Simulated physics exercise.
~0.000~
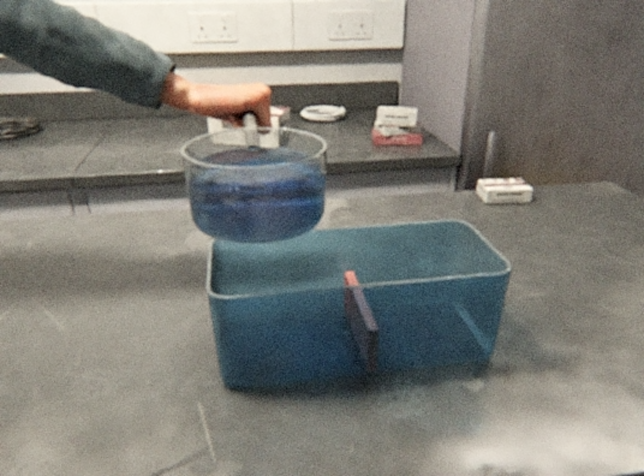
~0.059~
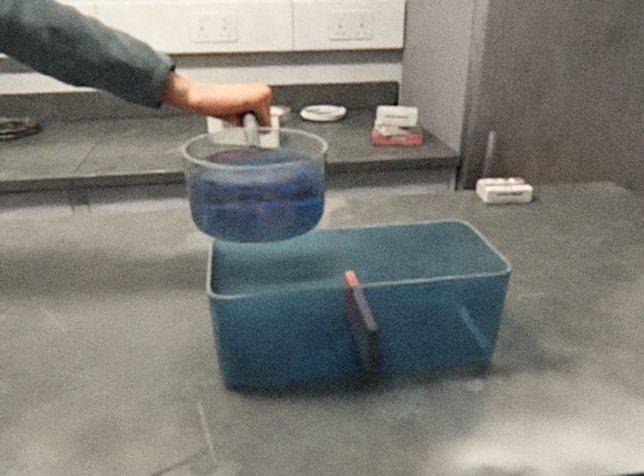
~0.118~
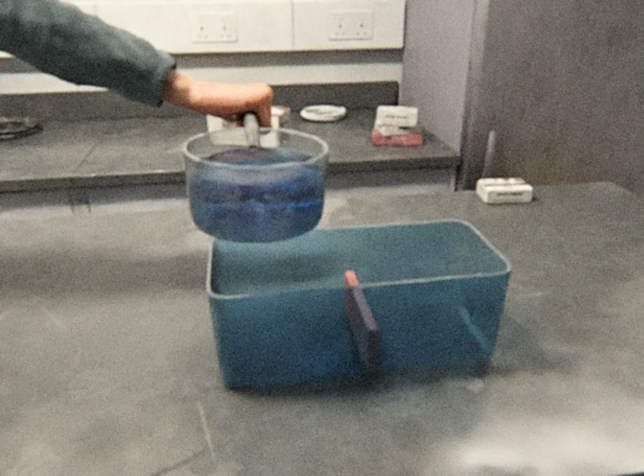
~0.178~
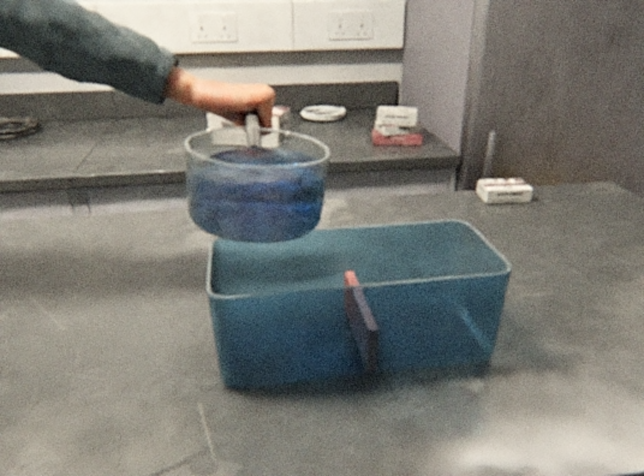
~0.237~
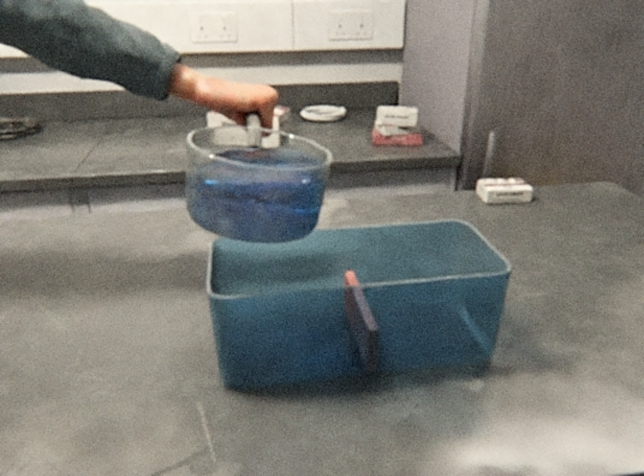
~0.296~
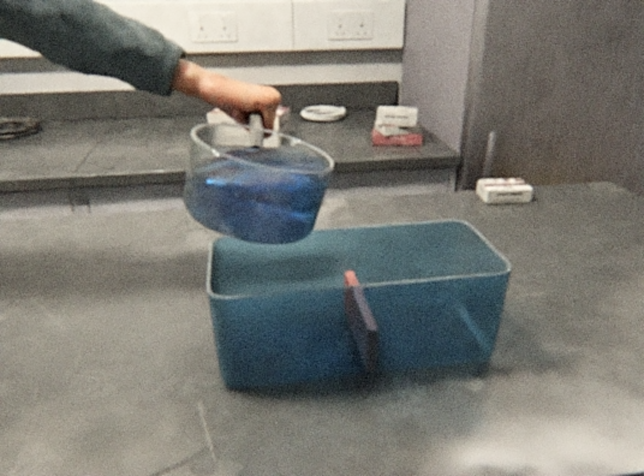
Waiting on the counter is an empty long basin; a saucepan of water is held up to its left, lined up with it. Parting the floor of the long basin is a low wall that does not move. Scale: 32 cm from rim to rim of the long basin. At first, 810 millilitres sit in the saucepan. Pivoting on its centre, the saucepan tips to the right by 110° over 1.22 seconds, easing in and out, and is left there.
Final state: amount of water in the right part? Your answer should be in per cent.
Approximately 59 %.
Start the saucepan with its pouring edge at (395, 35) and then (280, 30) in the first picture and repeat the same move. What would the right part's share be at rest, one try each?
Roughly 85 per cent the first time and 45 per cent the second.
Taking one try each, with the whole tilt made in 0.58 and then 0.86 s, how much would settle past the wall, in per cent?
35 then 50 %.
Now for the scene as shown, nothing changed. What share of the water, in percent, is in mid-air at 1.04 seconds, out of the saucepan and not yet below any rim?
Near 4 percent.
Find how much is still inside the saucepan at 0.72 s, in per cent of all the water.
Roughly 56 %.
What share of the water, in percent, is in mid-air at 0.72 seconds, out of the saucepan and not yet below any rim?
It comes to about 24 percent.
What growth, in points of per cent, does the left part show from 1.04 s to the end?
Close to 12% of the whole.
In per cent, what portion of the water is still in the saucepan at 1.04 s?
About 9 per cent.
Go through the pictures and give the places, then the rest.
Tilt 0°; pouring edge (325, 144); surface from (188, 169) to (321, 161); the long basin's rim runs from (210, 267) to (488, 245); the wall's top is at (360, 299), in the first picture.
Tilt 1°; pouring edge (325, 145); surface from (189, 168) to (321, 161), in the second picture.
Tilt 3°; pouring edge (326, 147); surface from (189, 167) to (322, 162), in the third picture.
Tilt 6°; pouring edge (328, 151); surface from (190, 167) to (323, 162), in the fourth picture.
Tilt 10°; pouring edge (329, 156); surface from (191, 169) to (324, 162), in the fifth picture.
Tilt 15°; pouring edge (331, 163); surface from (190, 170) to (327, 164), in the sixth picture.
Then, 0.72 s in, the tilt is 71° and 55 per cent is still to pour, 2 is left of the wall and 18 right of it.
Then, 1.04 s in, the tilt is 104° and 9 per cent is still to pour, 29 is left of the wall and 58 right of it.
Then, 1.36 s in, the tilt is 110° and 0 per cent is still to pour, 41 is left of the wall and 59 right of it.
Then, 1.72 s in, the tilt is 110° and 0 per cent is still to pour, 41 is left of the wall and 59 right of it.
Finally, 41 per cent lies left of the wall, 59 right of it and 0 outside.
